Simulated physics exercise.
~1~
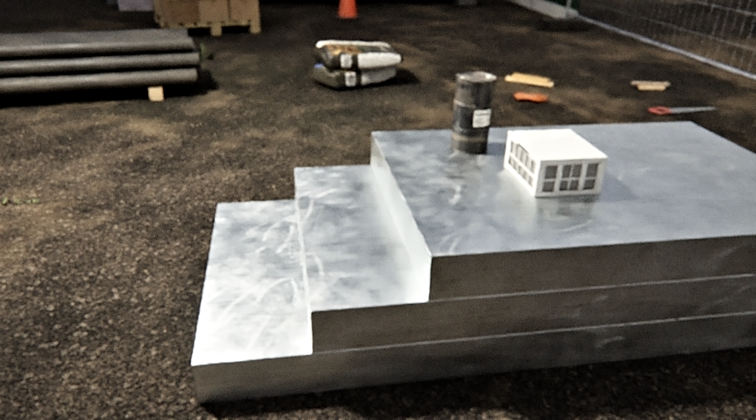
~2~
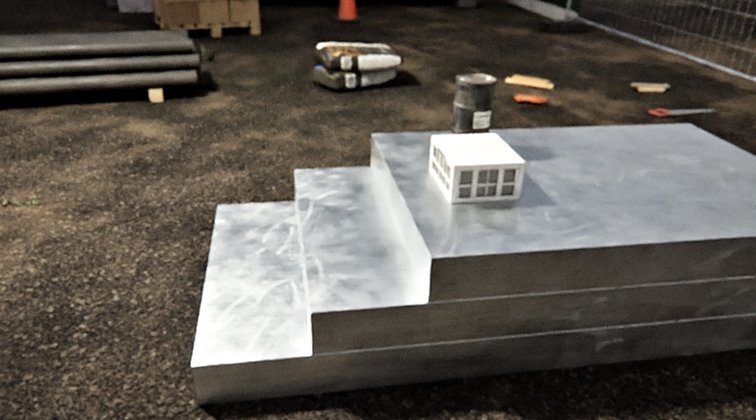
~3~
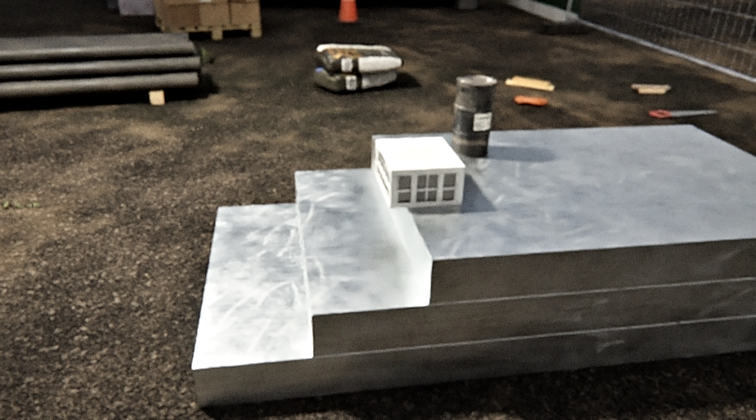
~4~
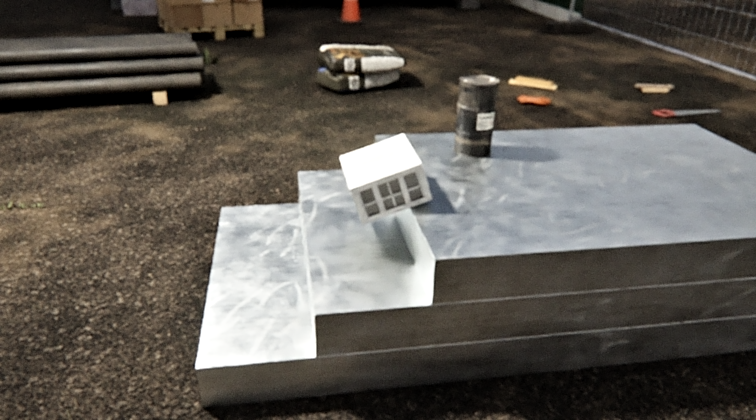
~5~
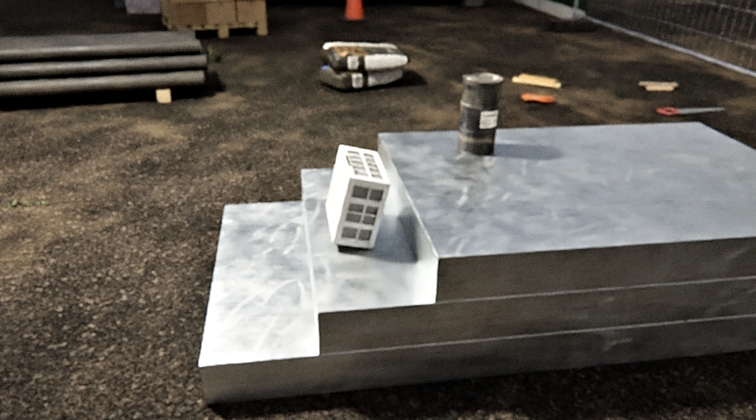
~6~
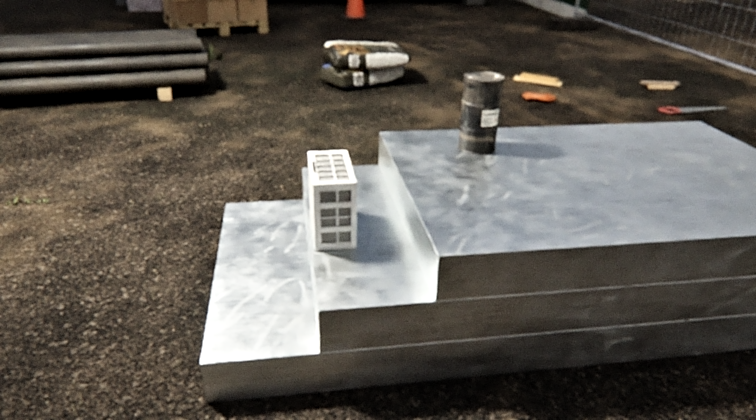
A white crate slides left past a black canister, tips over the edge and lands upright on the step below.
